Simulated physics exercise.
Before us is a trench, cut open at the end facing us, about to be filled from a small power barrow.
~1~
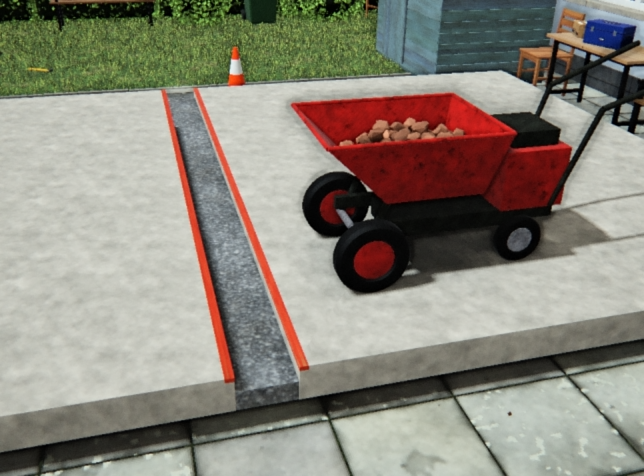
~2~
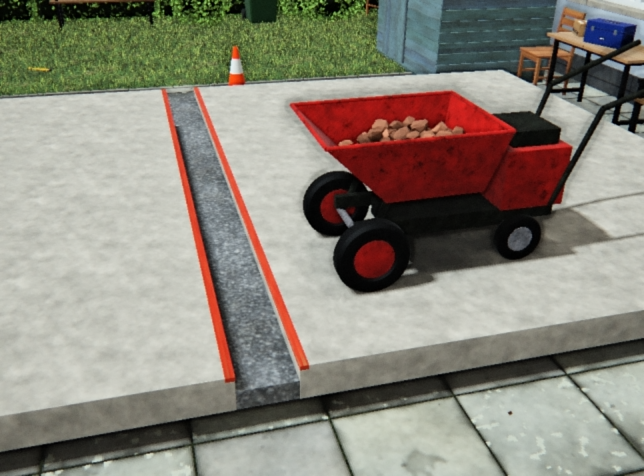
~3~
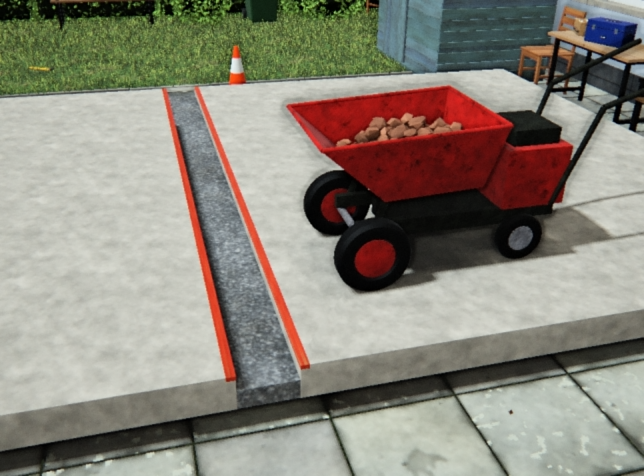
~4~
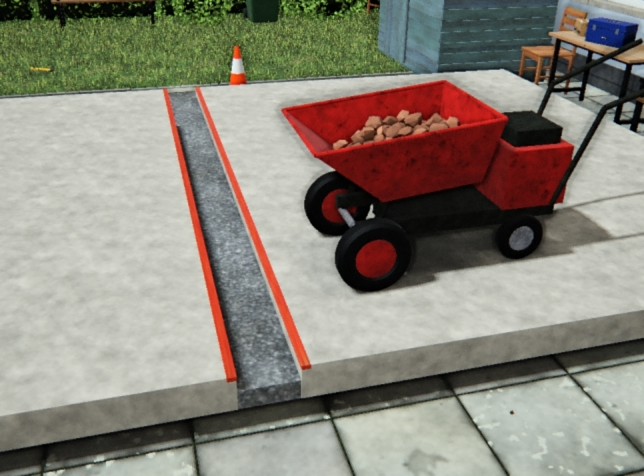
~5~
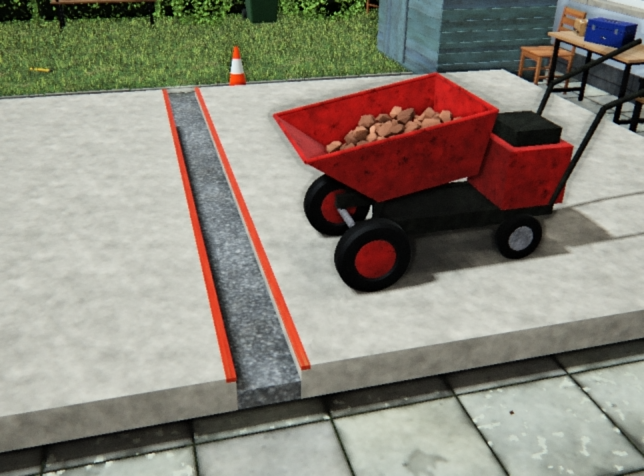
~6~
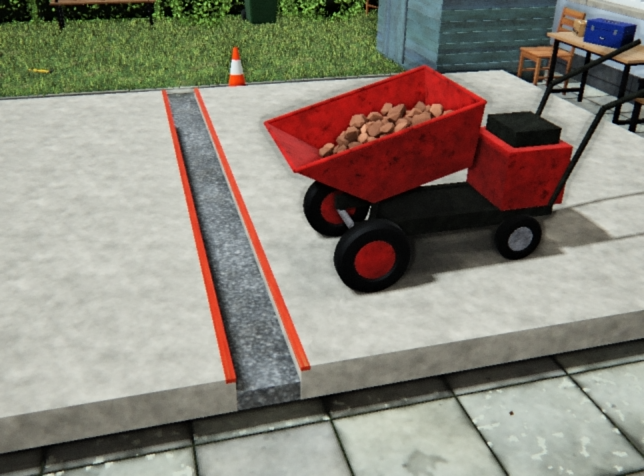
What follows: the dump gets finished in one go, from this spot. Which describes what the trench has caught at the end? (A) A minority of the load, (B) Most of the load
A minority of the load.
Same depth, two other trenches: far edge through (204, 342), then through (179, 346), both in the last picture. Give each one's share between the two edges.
Lab note: Try one 50 per cent, try two 70 per cent.
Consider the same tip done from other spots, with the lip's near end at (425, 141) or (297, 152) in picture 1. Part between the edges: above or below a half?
Lab note - position 1: A minority share; position 2: A minority share.
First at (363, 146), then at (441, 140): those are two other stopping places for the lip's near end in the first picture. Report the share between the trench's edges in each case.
First try: Around 60 %; second try: Around 20 %.
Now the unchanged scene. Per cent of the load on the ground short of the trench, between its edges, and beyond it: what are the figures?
Short: 0 %, between: 30 %, beyond: 40 %.
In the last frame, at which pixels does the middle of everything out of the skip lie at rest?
It settles centred around (201, 275).
Soon after the last picture, skip tipped steeply; all in the skip.
A little later, skip tipped right over; most in the skip; a small part in or heaped over the trench; a small part beyond it.
Later still, skip tipped right over; about a third in the skip; about a quarter in or heaped over the trench; about a third beyond it.
At rest, skip tipped right over; about a third in the skip; about a quarter in or heaped over the trench; about a third beyond it.
